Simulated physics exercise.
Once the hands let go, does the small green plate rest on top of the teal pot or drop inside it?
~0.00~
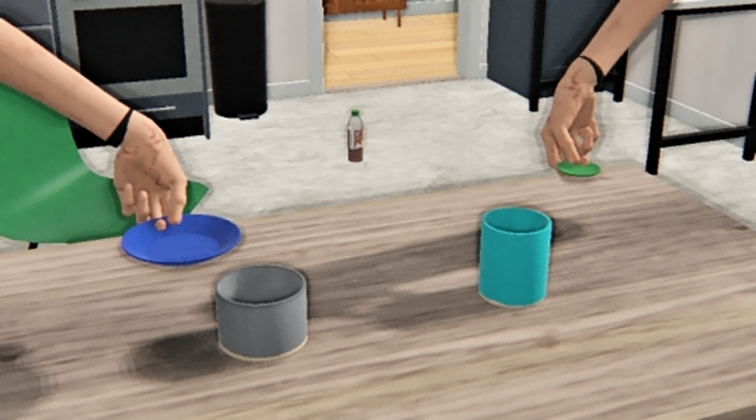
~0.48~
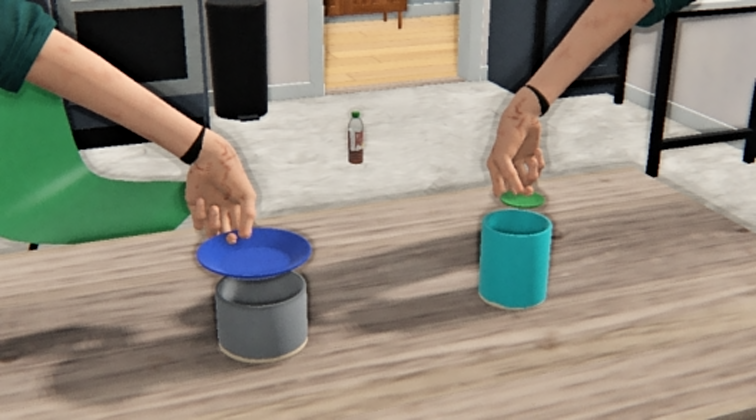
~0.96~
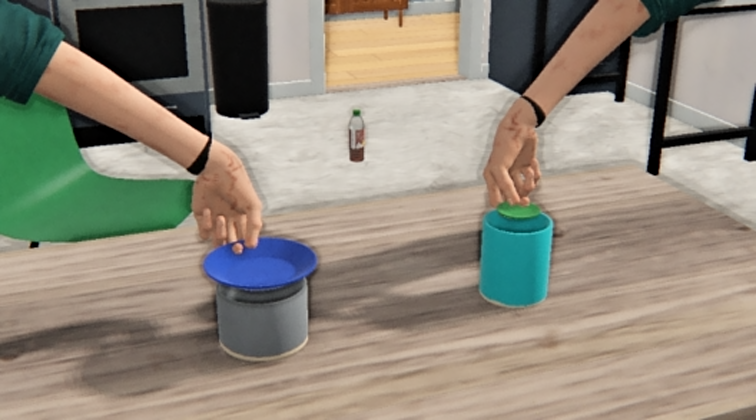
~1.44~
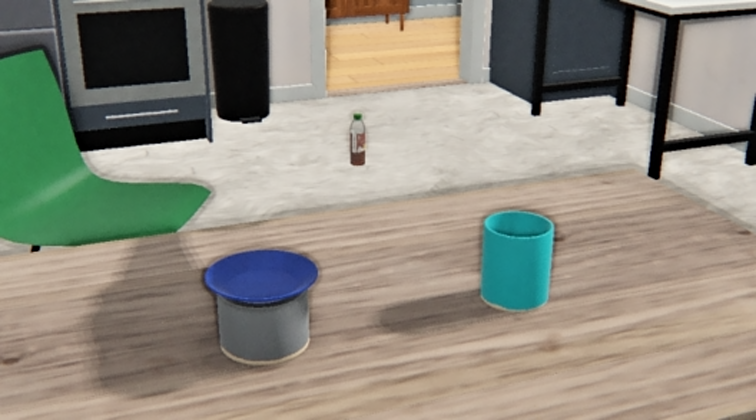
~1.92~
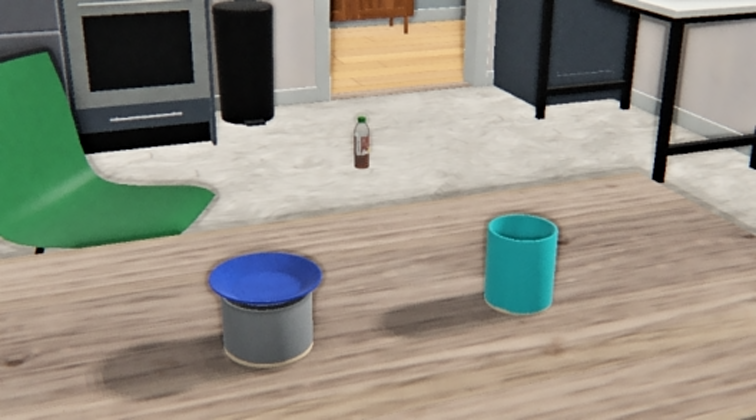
The green plate drops inside the teal pot, while the blue saucer stays on top of the gray pot and covers its opening.
